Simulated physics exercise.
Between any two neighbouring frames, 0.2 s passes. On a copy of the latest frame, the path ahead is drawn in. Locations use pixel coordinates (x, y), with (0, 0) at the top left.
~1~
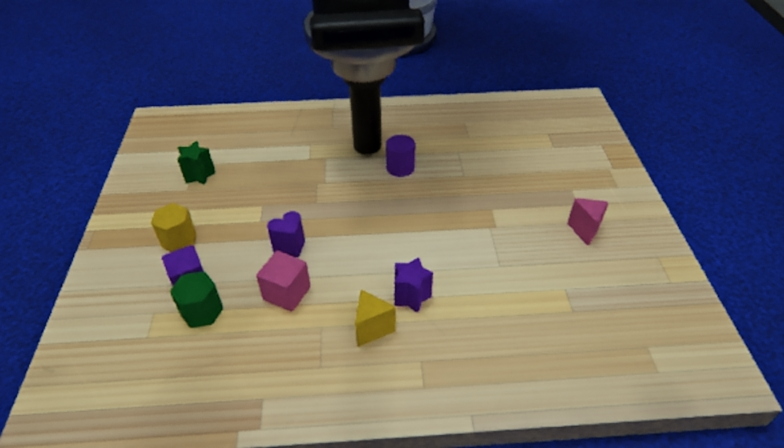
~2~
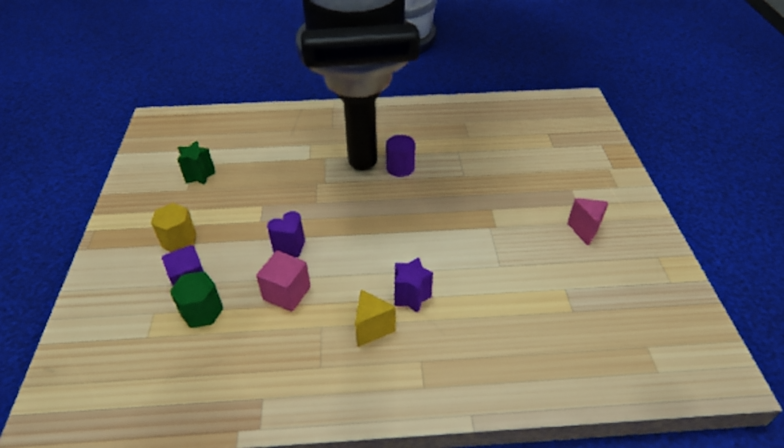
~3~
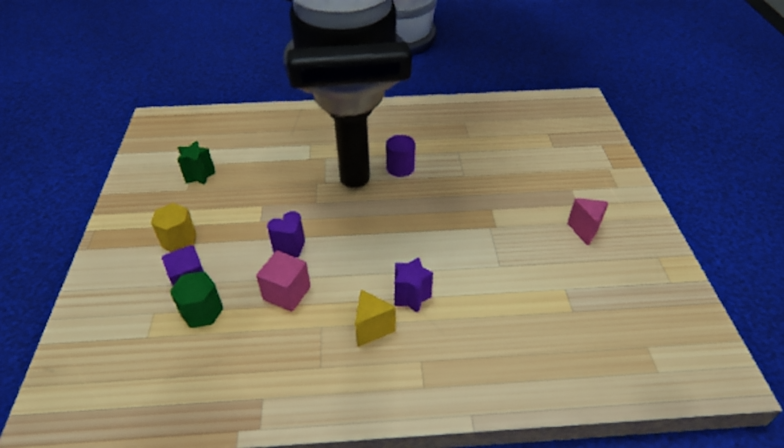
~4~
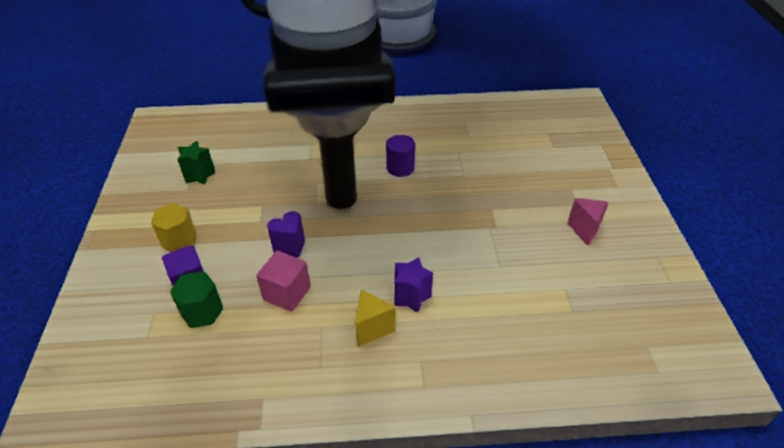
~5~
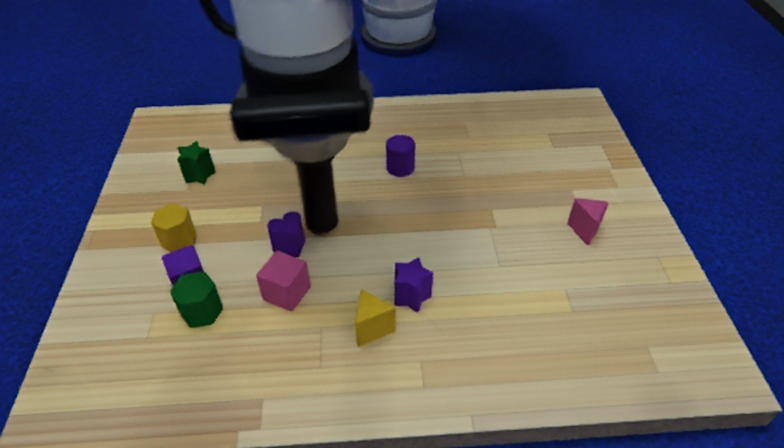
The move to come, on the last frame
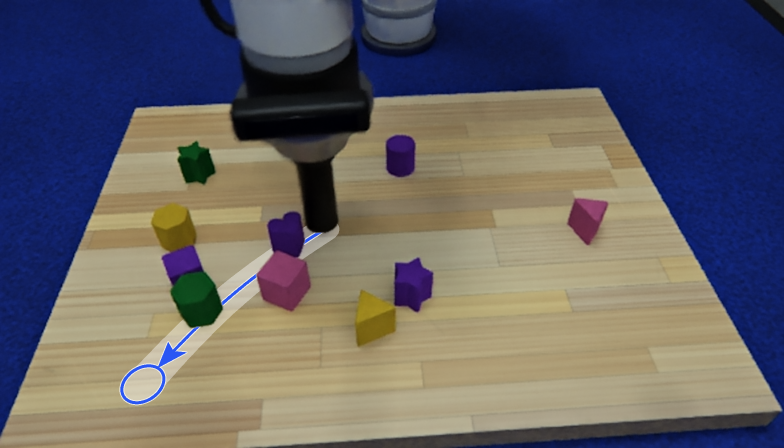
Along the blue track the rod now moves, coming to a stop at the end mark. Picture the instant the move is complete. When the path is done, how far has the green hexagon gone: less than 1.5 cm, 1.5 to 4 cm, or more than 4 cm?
By the end of the path, it will have gone past 4 cm.
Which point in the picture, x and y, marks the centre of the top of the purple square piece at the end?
Around (155, 262).
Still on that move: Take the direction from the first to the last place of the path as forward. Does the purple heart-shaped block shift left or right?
With start-to-end as forward, it shifts right.
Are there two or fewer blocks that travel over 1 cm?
I expect not.
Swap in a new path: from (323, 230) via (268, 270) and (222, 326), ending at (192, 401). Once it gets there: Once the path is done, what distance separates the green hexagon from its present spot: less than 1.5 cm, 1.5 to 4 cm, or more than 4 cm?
The block shifts between 1.5 and 4 cm.
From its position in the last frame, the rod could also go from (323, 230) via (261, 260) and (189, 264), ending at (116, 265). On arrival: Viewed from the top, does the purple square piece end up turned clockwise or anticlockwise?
It rotates counterclockwise.
Drawn move, from (323, 230) via (265, 269) and (205, 319), ending at (143, 384).
On the path given first. One third of the way, rod (262, 262); purple heart-shaped block (223, 259).
Two thirds of the way, rod (201, 312); purple square piece (155, 262), turned 80° clockwise; green hexagon (156, 317), turned 45° anticlockwise; purple heart-shaped block (170, 283), turned 20° clockwise.
At the end, rod (138, 377); purple square piece (155, 262), turned 80° clockwise; green hexagon (88, 356); pink square piece still; purple heart-shaped block (169, 283), turned 25° clockwise.
